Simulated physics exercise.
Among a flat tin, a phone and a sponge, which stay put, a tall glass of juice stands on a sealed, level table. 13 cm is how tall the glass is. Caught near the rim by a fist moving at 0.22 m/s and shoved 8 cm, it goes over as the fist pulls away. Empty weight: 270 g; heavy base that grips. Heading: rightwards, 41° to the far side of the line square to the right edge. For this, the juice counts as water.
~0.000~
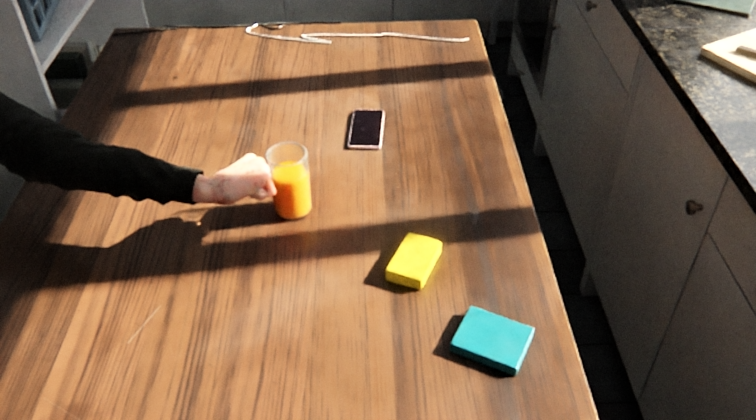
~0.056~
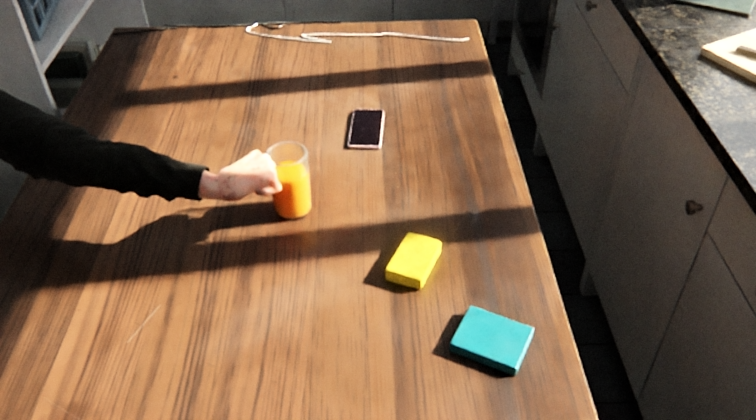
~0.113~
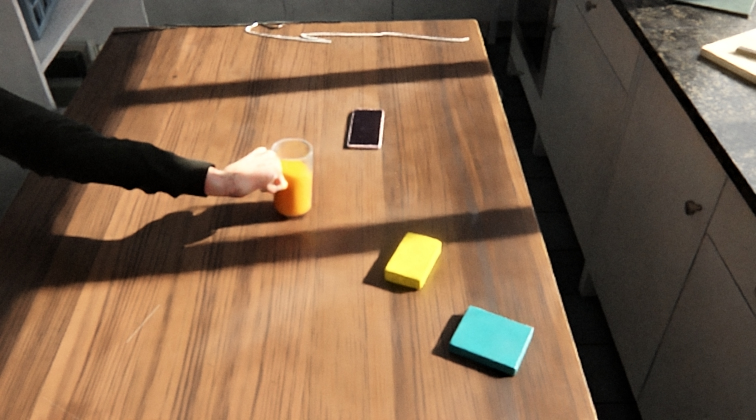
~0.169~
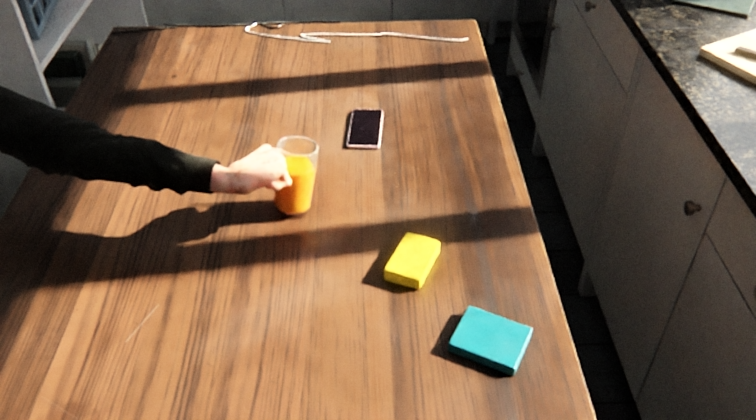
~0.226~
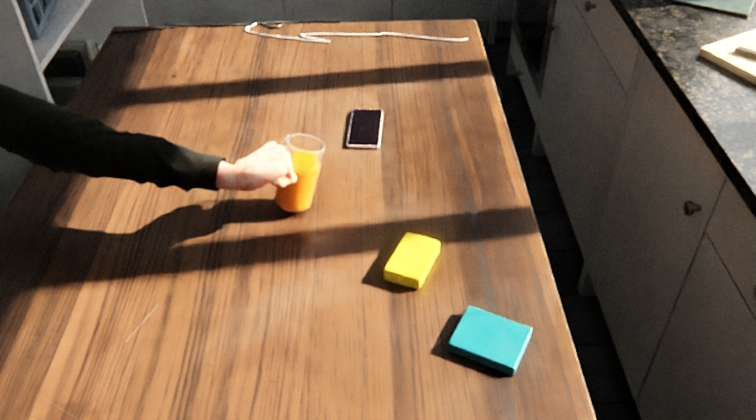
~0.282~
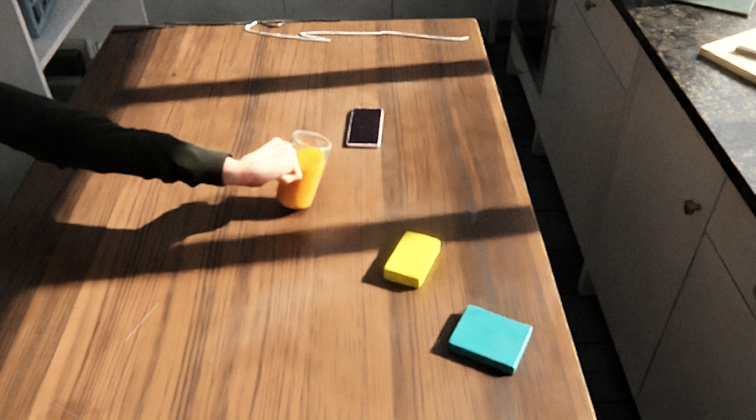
On a wooden table set with a phone, a yellow sponge and a flat teal object, a fist at the end of a black-sleeved arm pushes near the rim of a glass of orange juice, and the glass gradually tilts to the right.
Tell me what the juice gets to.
Afterwards the flat tin is still dry, the phone is wet, the sponge is still dry.
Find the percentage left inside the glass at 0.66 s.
I'd estimate near 84 %.
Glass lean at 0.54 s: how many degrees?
Tilt: Approx. 60°.
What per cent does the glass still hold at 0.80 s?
Near 48 percent.
By 0.54 s the tilt is 60° and 100 per cent is in the glass, 0 has run off the table; wet so far, nothing.
By 0.66 s the tilt is 89° and 83 per cent is in the glass, 0 has run off the table; wet so far, nothing.
By 0.80 s the tilt is 89° and 48 per cent is in the glass, 0 has run off the table; wet so far, nothing.
By 1.04 s the tilt is 89° and 24 per cent is in the glass, 5 has run off the table; wet so far, phone.
At rest 6 per cent is in the glass, 38 has run off the table; wet so far, phone.
